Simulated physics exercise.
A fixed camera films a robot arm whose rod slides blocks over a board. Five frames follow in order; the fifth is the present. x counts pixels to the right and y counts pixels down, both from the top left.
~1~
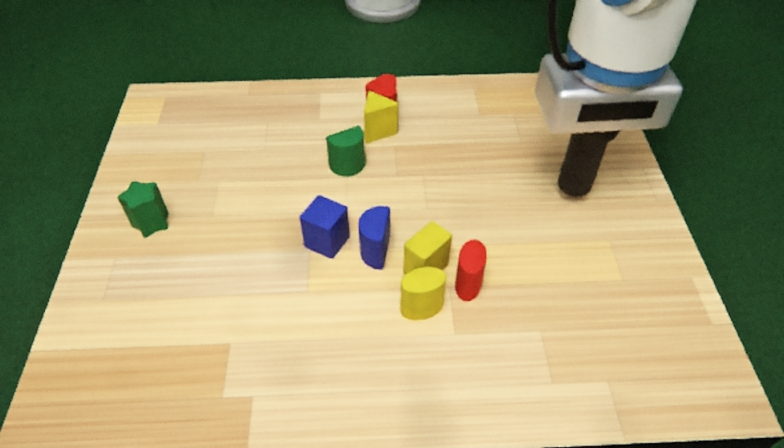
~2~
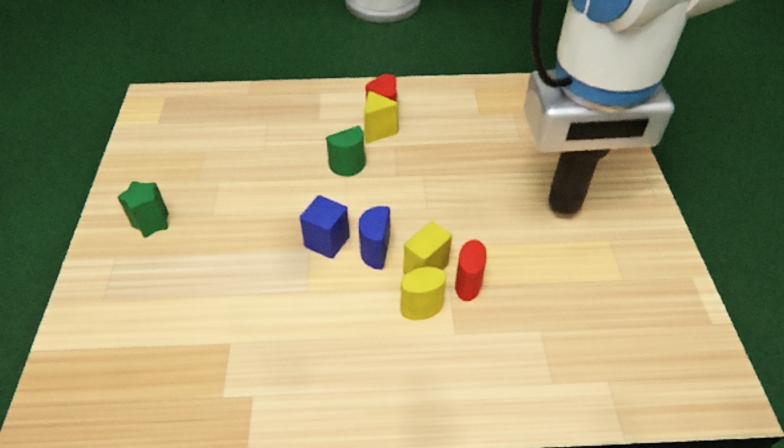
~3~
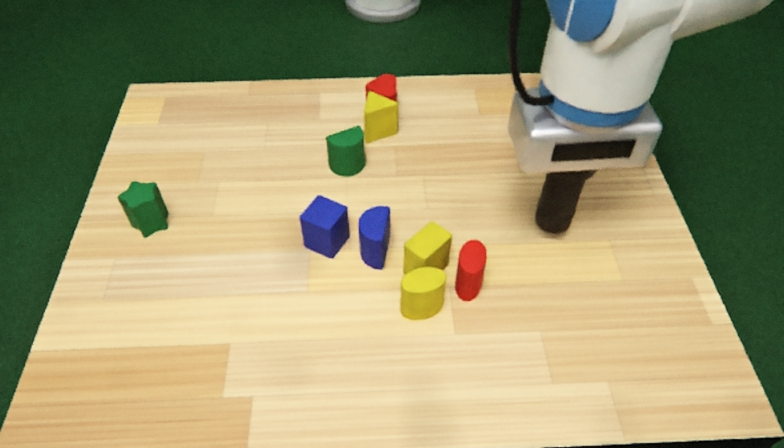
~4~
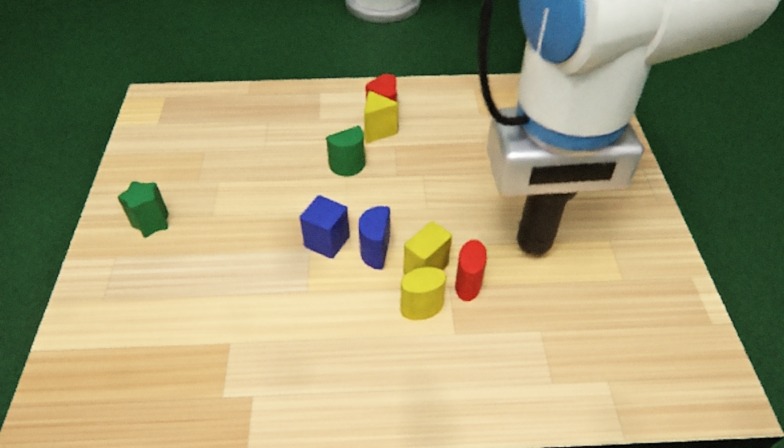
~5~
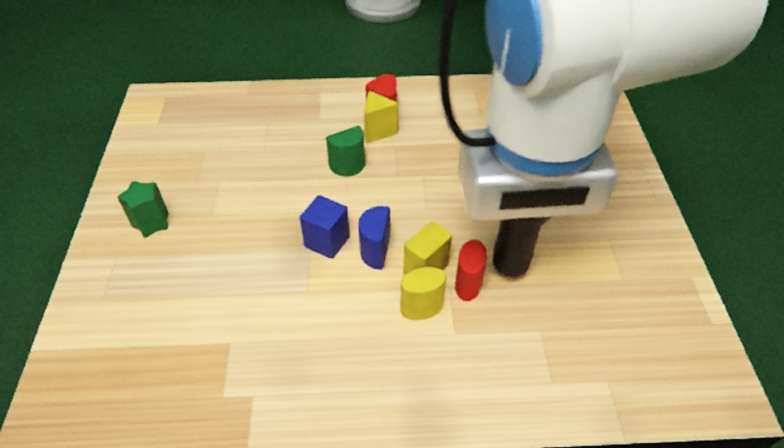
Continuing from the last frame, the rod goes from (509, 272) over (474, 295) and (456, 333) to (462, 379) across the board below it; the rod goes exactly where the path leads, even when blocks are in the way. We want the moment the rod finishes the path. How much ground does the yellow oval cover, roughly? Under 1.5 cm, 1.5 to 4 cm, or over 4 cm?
The 1.5 to 4 cm band.
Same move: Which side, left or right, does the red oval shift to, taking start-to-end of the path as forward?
Towards the right-hand side.
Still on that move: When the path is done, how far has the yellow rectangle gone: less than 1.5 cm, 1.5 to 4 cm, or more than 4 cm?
Up to 1.5 cm.
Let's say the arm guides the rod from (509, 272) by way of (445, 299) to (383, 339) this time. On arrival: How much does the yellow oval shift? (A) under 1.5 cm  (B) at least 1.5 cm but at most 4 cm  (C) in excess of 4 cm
(C)
What follows on the original path. One third of the way, rod at (474, 288); yellow oval at (412, 283); red oval at (444, 264).
Two thirds of the way, rod at (457, 326); yellow oval at (401, 285); red oval at (438, 267).
At the end, rod at (464, 372); yellow oval at (401, 285); yellow rectangle unmoved; red oval at (438, 267).
